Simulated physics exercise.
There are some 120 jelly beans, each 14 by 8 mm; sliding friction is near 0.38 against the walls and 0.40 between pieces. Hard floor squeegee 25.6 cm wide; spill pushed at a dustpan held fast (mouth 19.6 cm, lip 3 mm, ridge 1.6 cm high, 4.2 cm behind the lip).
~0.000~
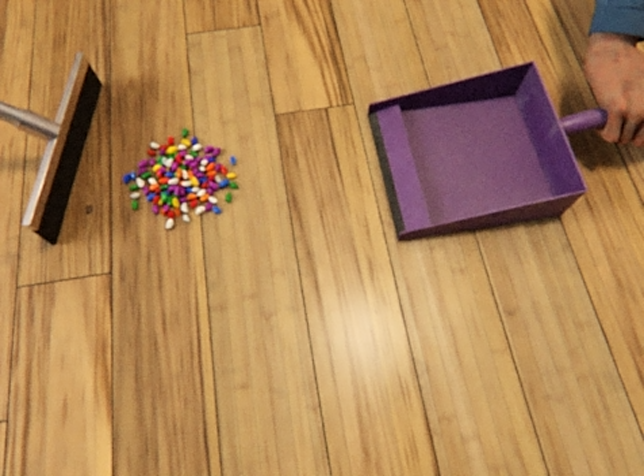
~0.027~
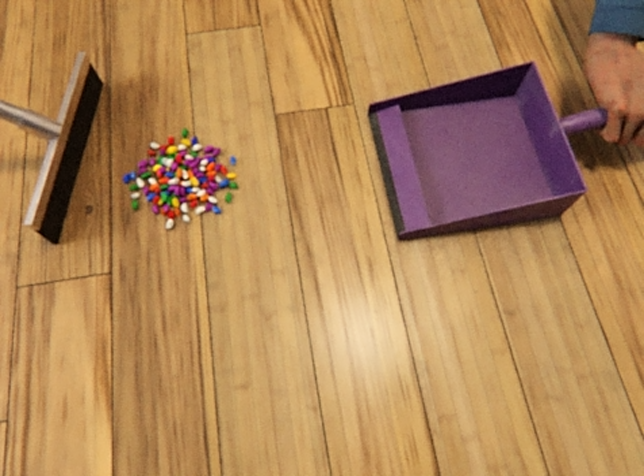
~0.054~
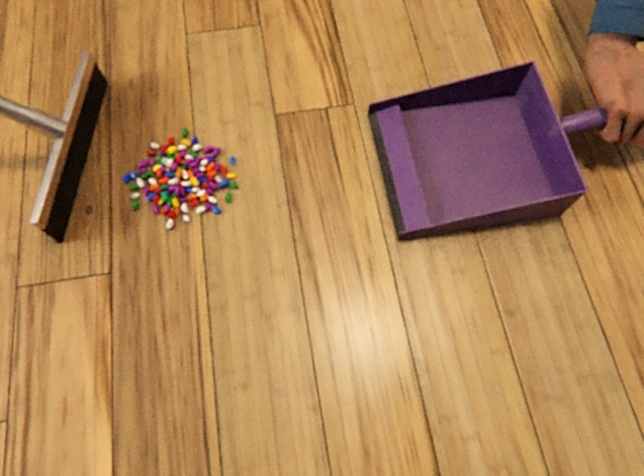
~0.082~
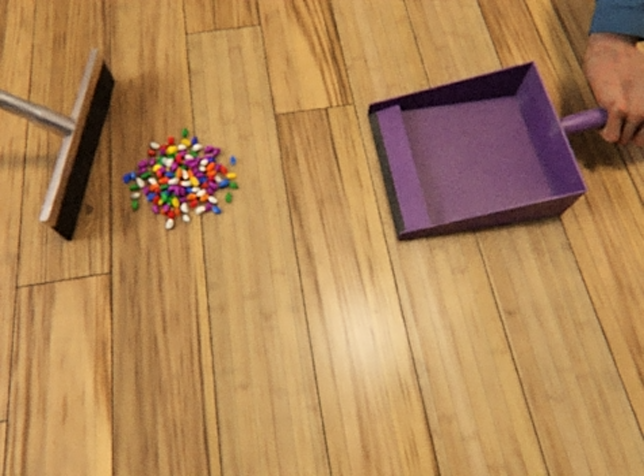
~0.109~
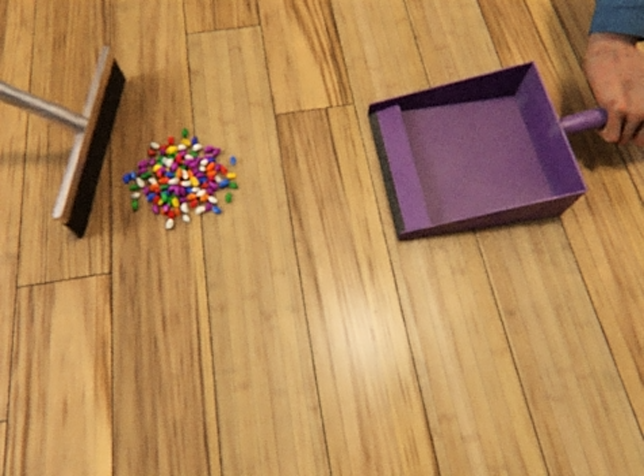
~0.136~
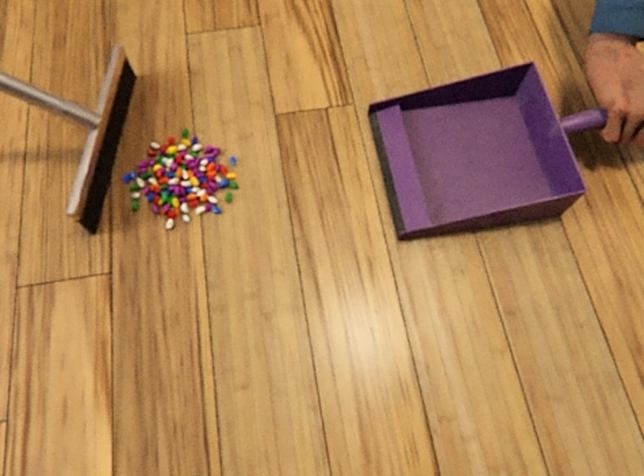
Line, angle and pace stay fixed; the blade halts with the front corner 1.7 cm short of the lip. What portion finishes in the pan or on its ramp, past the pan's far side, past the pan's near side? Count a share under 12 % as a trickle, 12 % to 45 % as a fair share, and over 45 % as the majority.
One by one: In the pan or on its ramp: Low; past the pan's far side: Medium; past the pan's near side: Low.
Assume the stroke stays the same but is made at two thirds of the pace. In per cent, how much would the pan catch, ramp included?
About 0 %.
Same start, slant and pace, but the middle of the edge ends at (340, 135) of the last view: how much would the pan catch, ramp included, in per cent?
Roughly 5 %.
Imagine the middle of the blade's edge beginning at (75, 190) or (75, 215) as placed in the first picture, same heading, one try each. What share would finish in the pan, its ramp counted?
The two tries give some 5 % and some 5 %.
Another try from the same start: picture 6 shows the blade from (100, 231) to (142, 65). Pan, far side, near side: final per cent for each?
Pan 20, far 5, near 20.
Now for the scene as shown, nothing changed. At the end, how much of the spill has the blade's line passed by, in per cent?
Estimate: Around 25 %.
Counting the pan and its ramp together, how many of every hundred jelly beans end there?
Roughly 0 %.
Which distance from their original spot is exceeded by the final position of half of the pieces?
Roughly 24 centimetres.
After 0.40 s, middle of the blade 20 cm from the lip; 0 % over the lip, far side 10 %, near side 0 %.
Then, at 0.57 s, middle of the blade 10 cm from the lip; 0 % over the lip, far side 15 %, near side 5 %.
After 0.87 s, middle of the blade 5 cm from the lip; 0 % over the lip, far side 15 %, near side 5 %.
At rest (2.8 s), pan 0 %, far side 15 %, near side 5 %, in front of the lip or behind the blade 80 %.
